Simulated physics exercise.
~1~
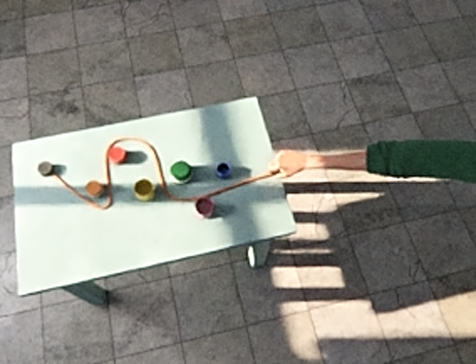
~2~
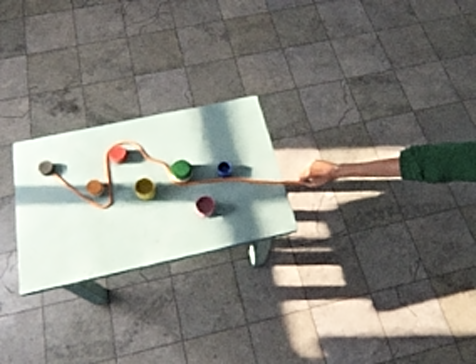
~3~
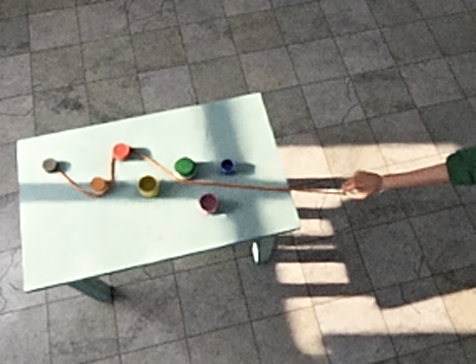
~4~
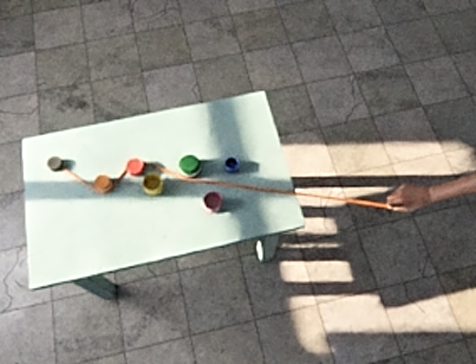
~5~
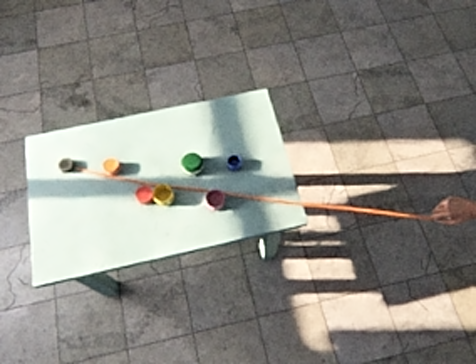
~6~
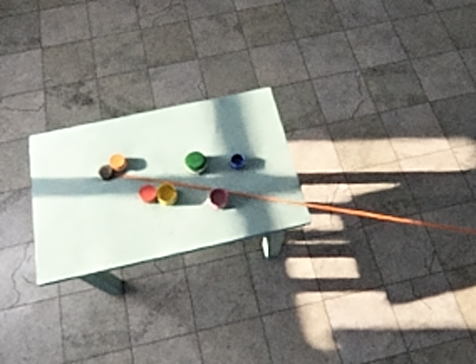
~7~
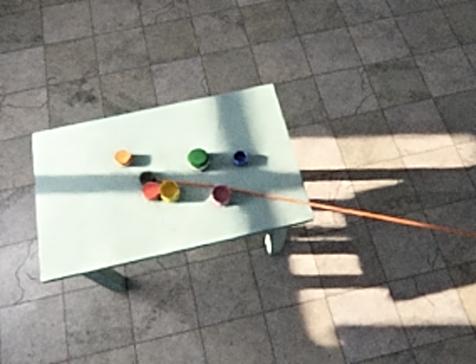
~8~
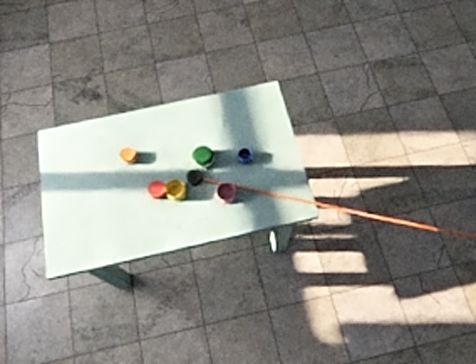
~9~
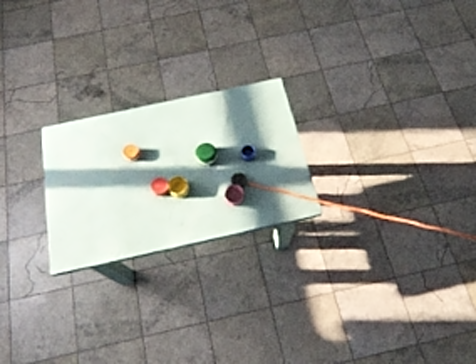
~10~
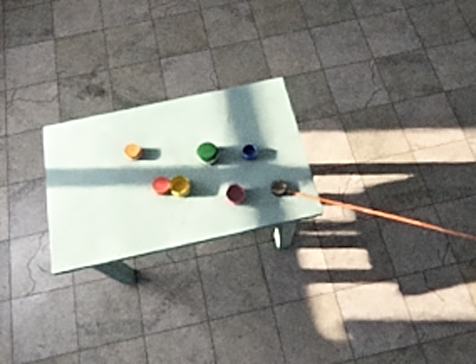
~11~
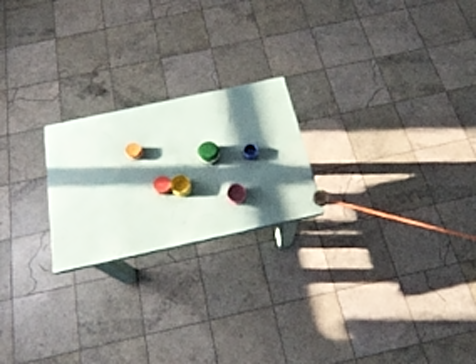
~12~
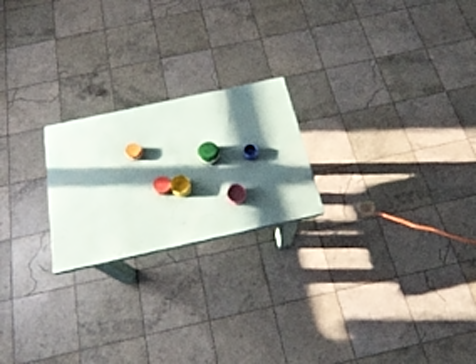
The clip shows a hand pulling an orange cord rightward from among colourful round containers on a pale table, shifting the red, orange and yellow ones, until the small dark puck at its end slides across and off the right edge, leaving the six containers upright.
